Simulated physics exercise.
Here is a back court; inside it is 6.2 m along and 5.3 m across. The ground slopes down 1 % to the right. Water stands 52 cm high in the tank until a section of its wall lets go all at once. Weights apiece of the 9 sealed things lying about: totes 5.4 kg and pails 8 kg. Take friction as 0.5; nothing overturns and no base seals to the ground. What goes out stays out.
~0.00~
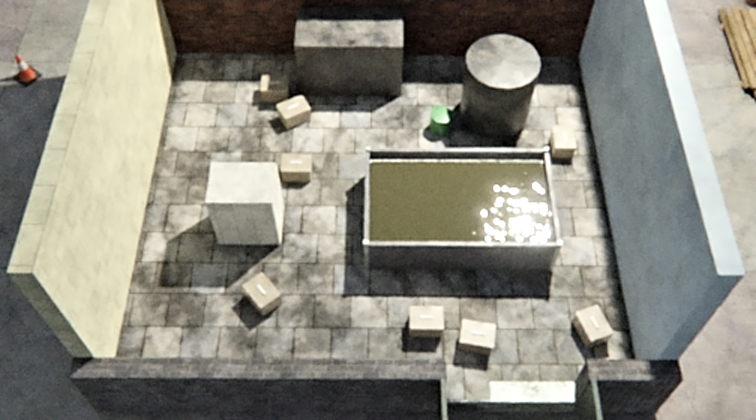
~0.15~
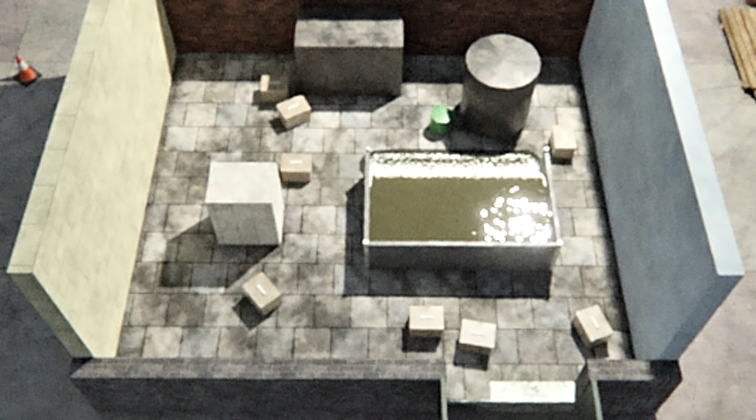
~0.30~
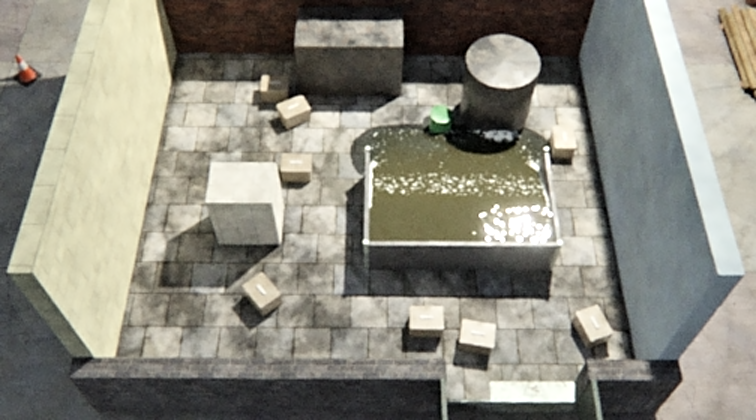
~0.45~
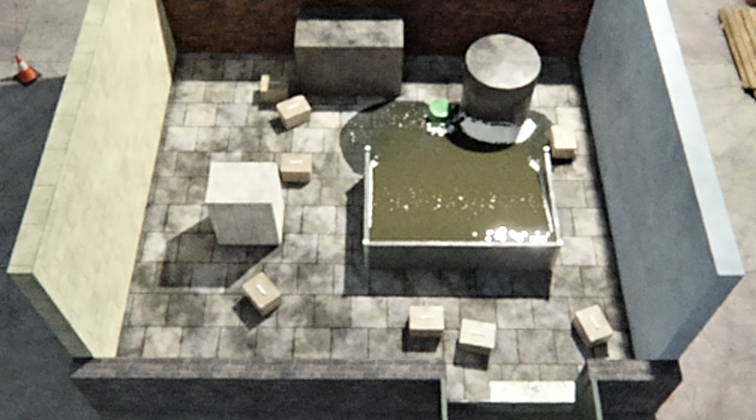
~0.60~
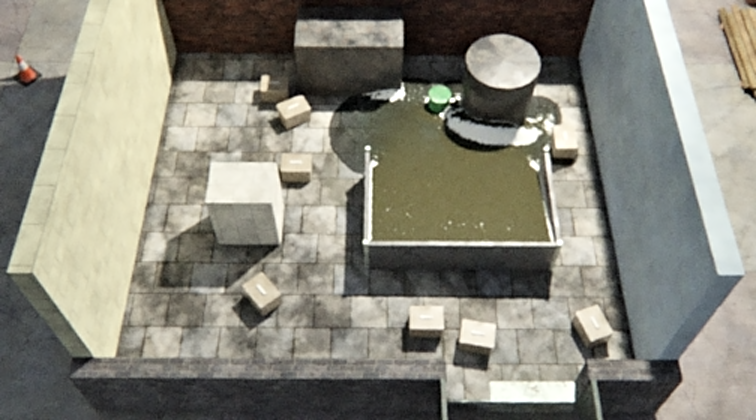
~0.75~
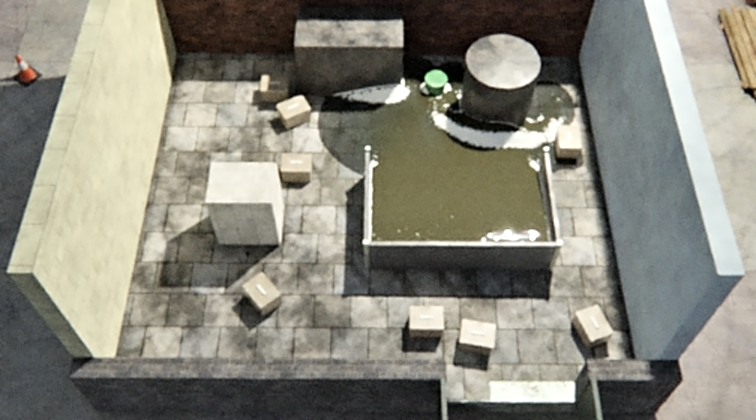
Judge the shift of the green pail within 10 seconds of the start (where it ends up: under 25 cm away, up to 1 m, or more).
Green pail travels far.
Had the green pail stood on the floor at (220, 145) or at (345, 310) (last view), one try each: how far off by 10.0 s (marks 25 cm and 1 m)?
In turn: It moves a short way; it barely shifts.
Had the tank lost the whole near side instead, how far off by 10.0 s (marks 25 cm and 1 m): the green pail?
Then the green pail barely shifts.
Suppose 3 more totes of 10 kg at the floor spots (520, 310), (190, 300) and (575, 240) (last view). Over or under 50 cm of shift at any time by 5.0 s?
In turn: Under, short of it, over.
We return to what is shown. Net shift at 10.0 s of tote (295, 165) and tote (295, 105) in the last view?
In turn: 80 cm, 400 cm.
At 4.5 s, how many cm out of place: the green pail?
Roughly 250 cm by then.
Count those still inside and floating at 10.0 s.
I count 5.
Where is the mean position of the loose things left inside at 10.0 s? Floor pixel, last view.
At about (359, 289).
After 2.0 s the green pail is near (488, 64), 1.2 m from its start, aground; 0 of 9 are out; 0 afloat.
After 4.5 s the green pail is near (572, 243), 2.6 m from its start, afloat; 0 of 9 are out; 4 afloat.
After 7.0 s the green pail is near (513, 316), 3.2 m from its start, aground; 0 of 9 are out; 3 afloat.
After 10.0 s the green pail is near (513, 316), 3.2 m from its start, aground; 1 of 9 are out; 5 afloat.
